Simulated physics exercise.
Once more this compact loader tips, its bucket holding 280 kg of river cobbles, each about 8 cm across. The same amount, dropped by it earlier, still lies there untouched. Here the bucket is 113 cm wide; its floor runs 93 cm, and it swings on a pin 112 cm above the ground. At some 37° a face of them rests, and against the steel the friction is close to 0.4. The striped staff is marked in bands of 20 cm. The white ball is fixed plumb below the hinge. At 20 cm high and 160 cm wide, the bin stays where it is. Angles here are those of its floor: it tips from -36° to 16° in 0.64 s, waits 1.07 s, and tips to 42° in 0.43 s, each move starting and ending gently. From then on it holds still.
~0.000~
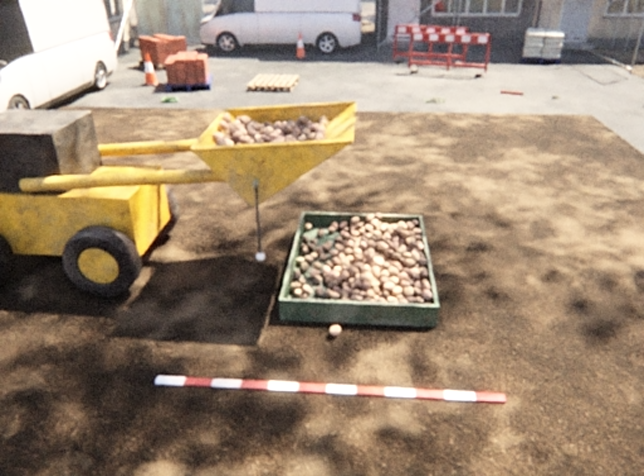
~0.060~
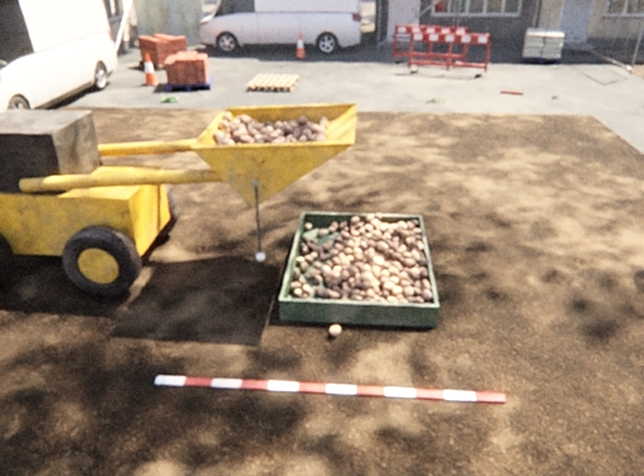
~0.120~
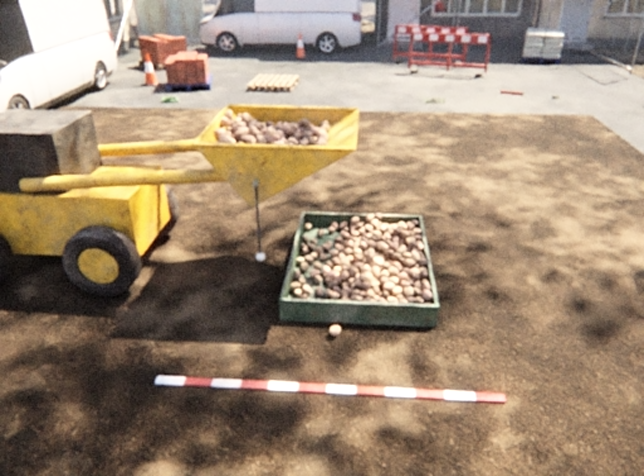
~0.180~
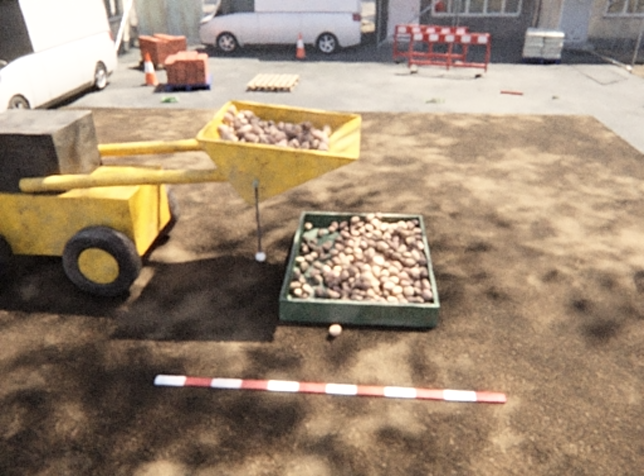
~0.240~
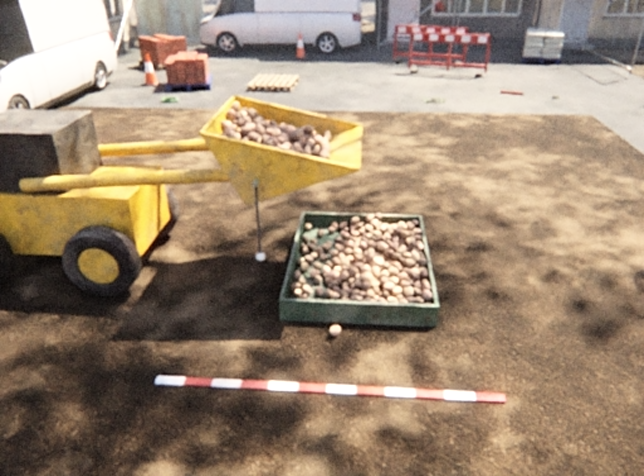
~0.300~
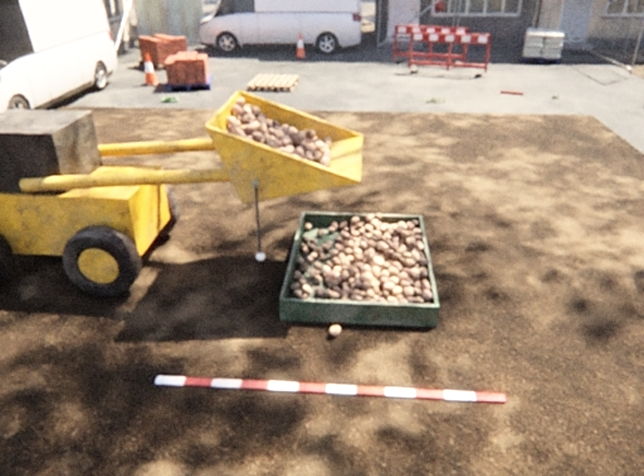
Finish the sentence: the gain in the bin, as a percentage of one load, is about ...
... 98 per cent.
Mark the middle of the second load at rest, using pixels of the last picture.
Their middle rests near (359, 251).
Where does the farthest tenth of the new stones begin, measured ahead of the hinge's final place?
Around 120 cm.
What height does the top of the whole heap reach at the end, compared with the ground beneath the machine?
About 40 cm up from the ground the machine stands on.
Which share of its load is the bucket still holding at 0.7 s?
About 100 percent is still in there.
After 0.5 s the floor is at 8°; in per cent of one load, 100 in the bucket, 100 in the bin; the foremost stones are at (420, 260).
After 0.7 s the floor is at 16°; in per cent of one load, 100 in the bucket, 100 in the bin; the foremost stones are at (420, 260).
After 2.6 s the floor is at 42°; in per cent of one load, 0 in the bucket, 197 in the bin, 3 beside or beyond the bin; the foremost stones are at (468, 274).
After 5.2 s the floor is at 42°; in per cent of one load, 0 in the bucket, 197 in the bin, 3 beside or beyond the bin; the foremost stones are at (470, 276). Net gain in the bin, 98.
